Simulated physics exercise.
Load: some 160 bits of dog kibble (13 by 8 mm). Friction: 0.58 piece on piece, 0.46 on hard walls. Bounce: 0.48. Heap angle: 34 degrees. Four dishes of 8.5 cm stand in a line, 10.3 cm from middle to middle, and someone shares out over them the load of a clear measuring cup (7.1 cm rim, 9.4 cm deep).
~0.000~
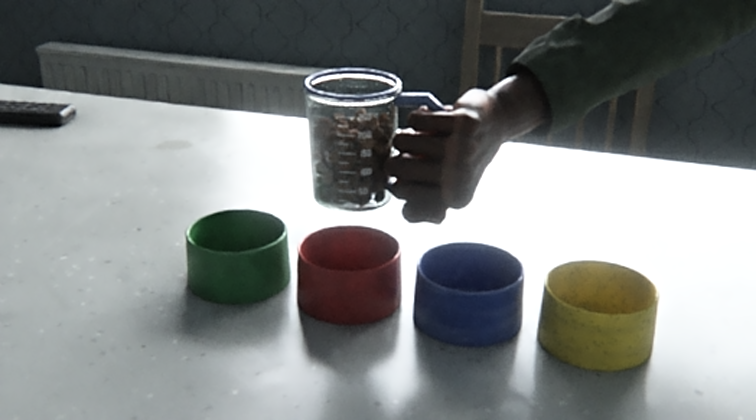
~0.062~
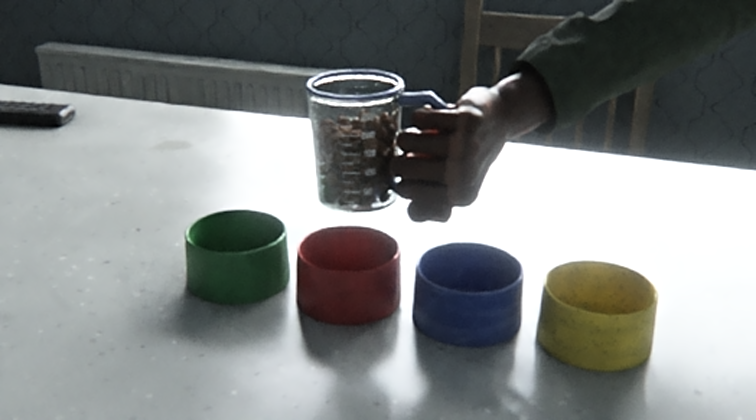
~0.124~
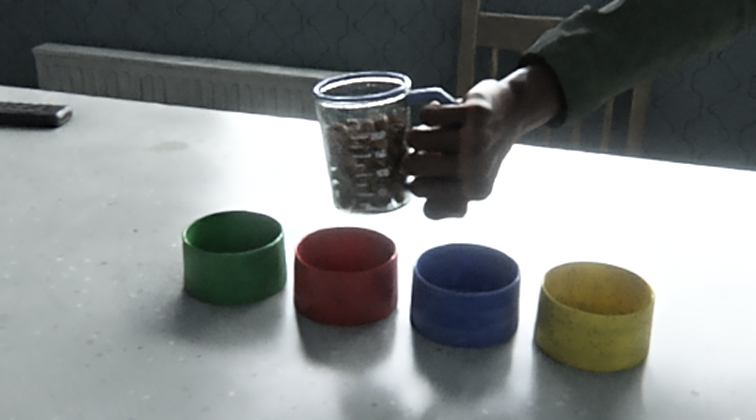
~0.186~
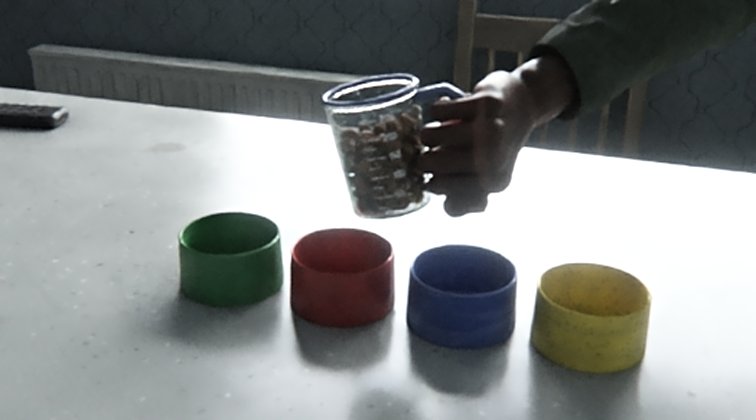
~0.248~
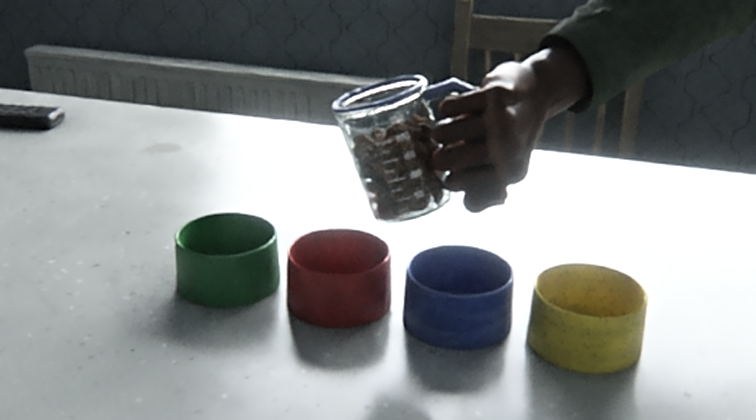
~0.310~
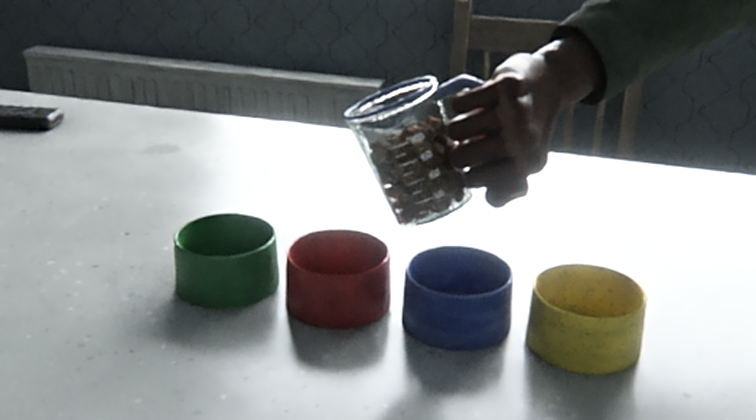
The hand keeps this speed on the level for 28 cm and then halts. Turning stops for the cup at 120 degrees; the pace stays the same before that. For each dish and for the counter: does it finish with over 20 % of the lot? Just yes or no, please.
In short: Red no, blue no, green no, yellow yes, counter no.
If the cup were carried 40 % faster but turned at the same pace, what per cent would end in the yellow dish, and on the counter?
Yellow 100, counter 0.
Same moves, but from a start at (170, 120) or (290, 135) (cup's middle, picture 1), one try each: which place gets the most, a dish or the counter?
Try 1 - blue; try 2 - yellow.
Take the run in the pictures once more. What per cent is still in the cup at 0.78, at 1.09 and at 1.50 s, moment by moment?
Roughly 100, then 100, then 50.
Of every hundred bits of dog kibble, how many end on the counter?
About 10 %.
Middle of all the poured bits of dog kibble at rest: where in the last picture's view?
Approximately (594, 317) in the last view.
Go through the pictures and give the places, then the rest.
Cup at (353, 141), tilt 0 degrees, lip at (309, 80), moved 0.0 cm; middle of the pieces at (354, 154); green dish at (237, 231); red dish at (349, 248); blue dish at (470, 267); yellow dish at (601, 287), in the first picture.
Cup at (356, 142), tilt 2 degrees, lip at (312, 81), moved 0.4 cm; middle of the pieces at (358, 155), in the second picture.
Cup at (367, 144), tilt 6 degrees, lip at (318, 87), moved 1.5 cm; middle of the pieces at (370, 158), in the third picture.
Cup at (381, 148), tilt 12 degrees, lip at (327, 95), moved 2.9 cm; middle of the pieces at (386, 161), in the fourth picture.
Cup at (396, 151), tilt 18 degrees, lip at (337, 104), moved 4.4 cm; middle of the pieces at (402, 164), in the fifth picture.
Cup at (413, 154), tilt 24 degrees, lip at (349, 112), moved 5.8 cm; middle of the pieces at (420, 166); green dish at (225, 235); red dish at (338, 252); blue dish at (459, 270); yellow dish at (589, 290). The cup turns about 100 degrees a second and travels 23 cm a second, in the sixth picture.
Then, at 0.78 s, tilt 71 degrees; cup holds 100 %.
Then, at 1.09 s, tilt 101 degrees; cup holds 100 %.
Then, at 1.50 s, tilt 120 degrees; cup holds 50 %, yellow 35 %.
By 2.4 s all is still; red 0 %, blue 0 %, green 0 %, yellow 90 %, counter 10 %.
